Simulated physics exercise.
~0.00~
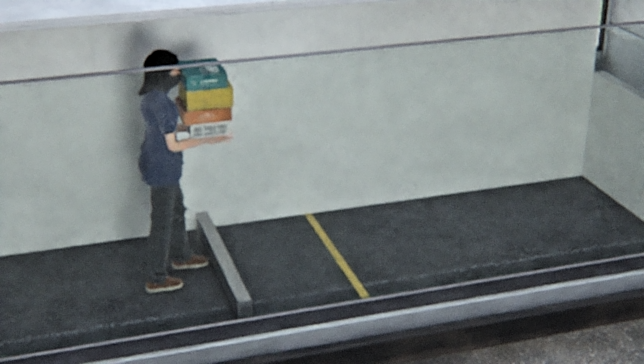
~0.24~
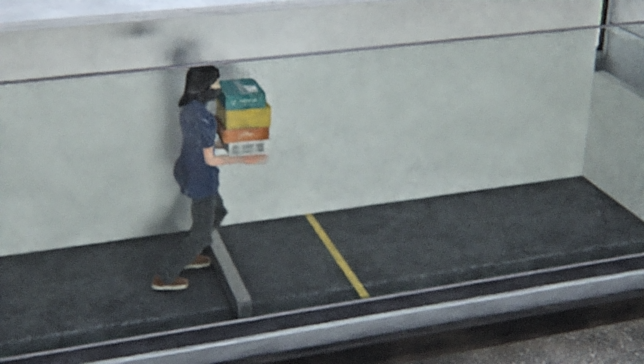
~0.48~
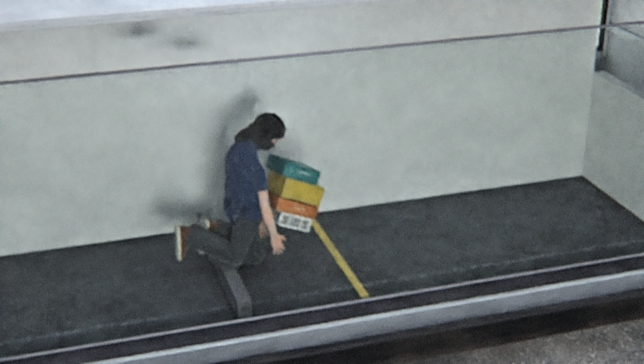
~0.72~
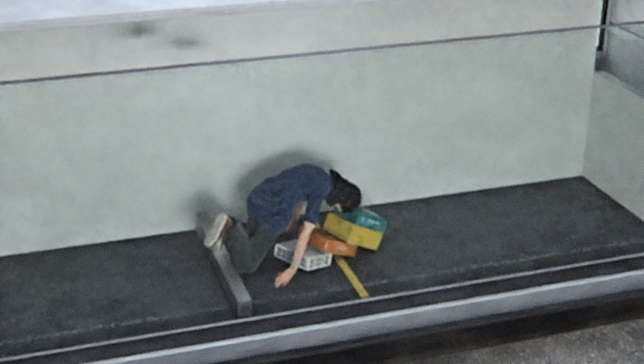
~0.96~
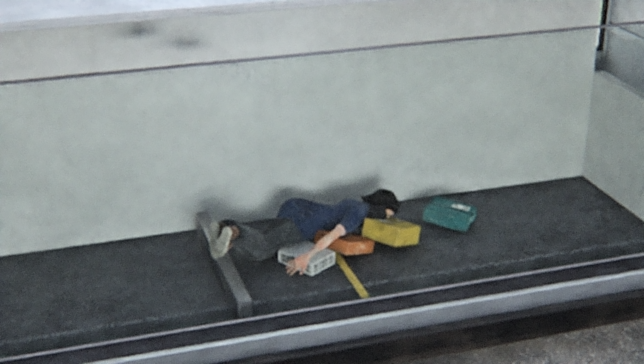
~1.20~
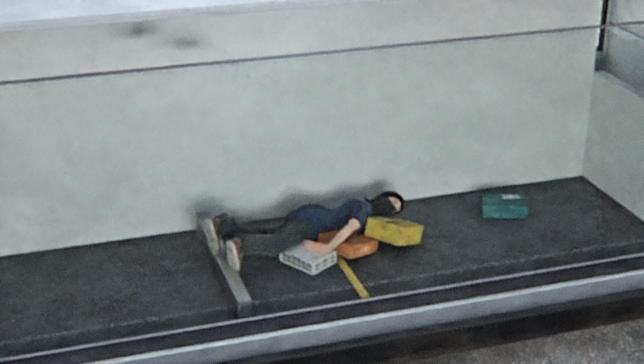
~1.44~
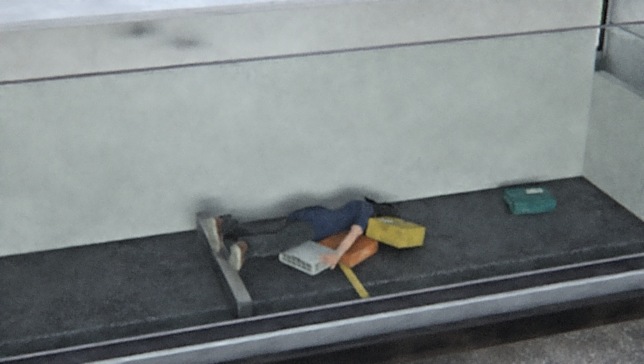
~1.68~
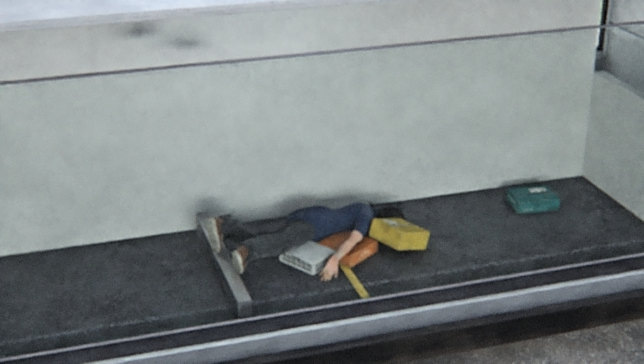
On a dark platform against a pale wall, a person carrying four stacked boxes tripped over a low rail and fell forward, spilling the stack, and lay face down among three while the teal one slid off to the right and stopped.
